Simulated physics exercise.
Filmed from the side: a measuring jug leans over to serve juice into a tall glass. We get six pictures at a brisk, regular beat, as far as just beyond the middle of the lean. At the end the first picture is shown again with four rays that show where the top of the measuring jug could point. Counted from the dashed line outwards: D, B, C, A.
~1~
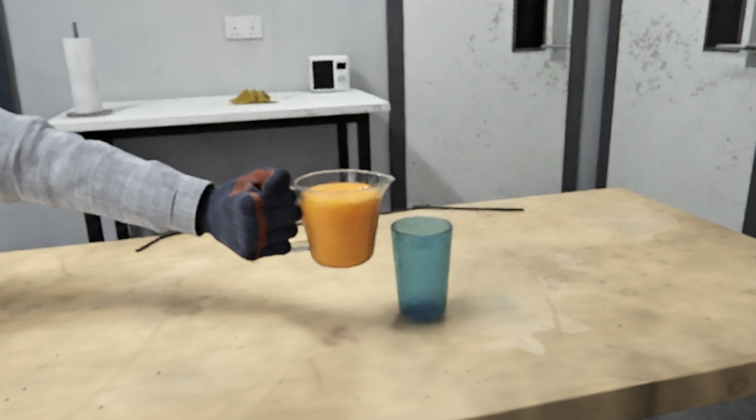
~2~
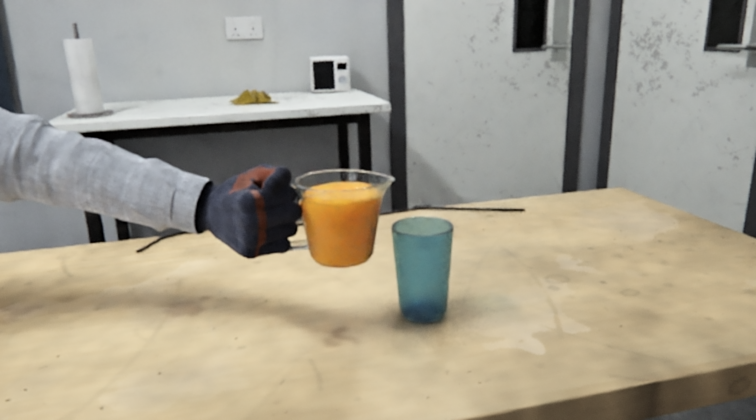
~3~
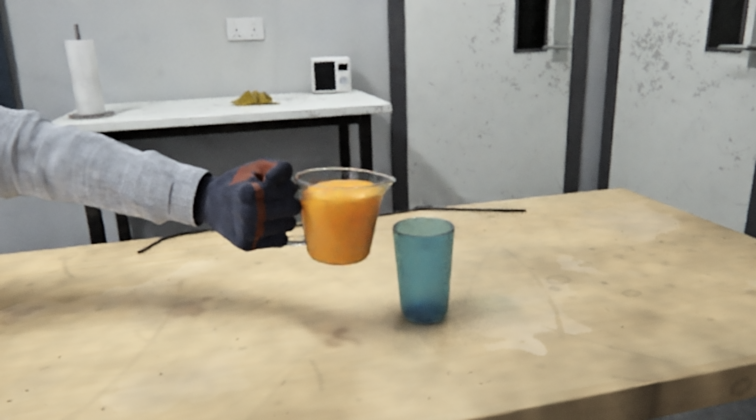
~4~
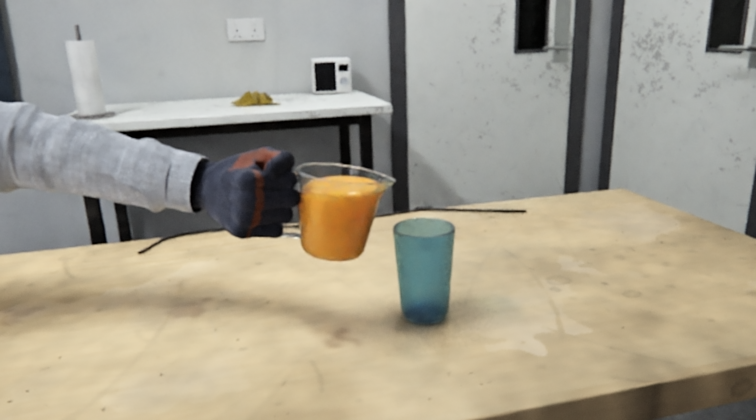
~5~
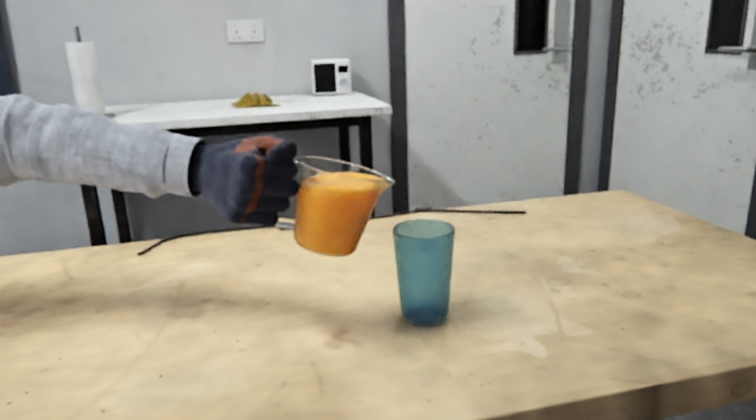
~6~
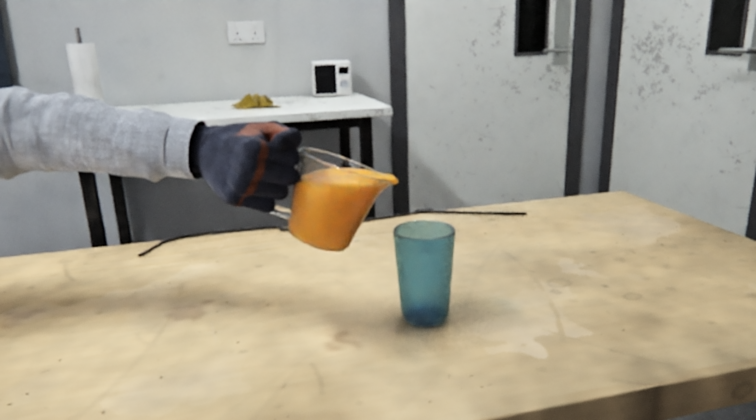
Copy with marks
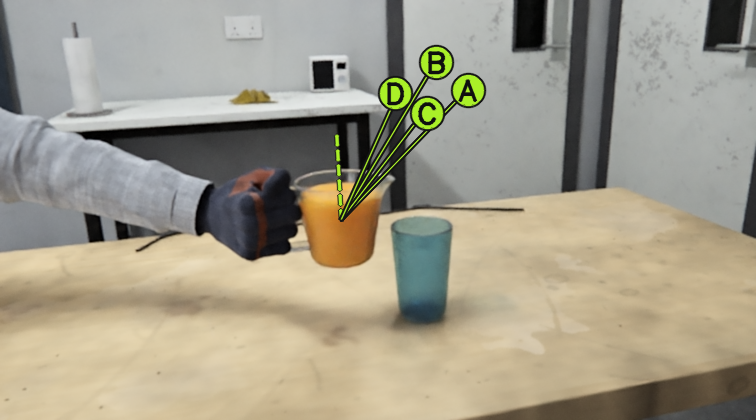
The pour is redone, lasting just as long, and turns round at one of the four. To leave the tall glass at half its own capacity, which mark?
Line A.
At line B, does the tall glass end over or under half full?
Under half.
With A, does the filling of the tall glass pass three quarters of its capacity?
No, less.
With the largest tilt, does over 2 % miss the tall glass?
No.
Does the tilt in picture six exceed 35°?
No.
In lime, A at (455, 101); B at (426, 76); C at (413, 124); D at (390, 110).
With A, the tall glass ends with about 50 % of what it can hold.
With B, the tall glass ends with about 25 % of what it can hold.
With C, the tall glass ends with about 37 % of what it can hold.
With D, the tall glass ends with about 15 % of what it can hold.
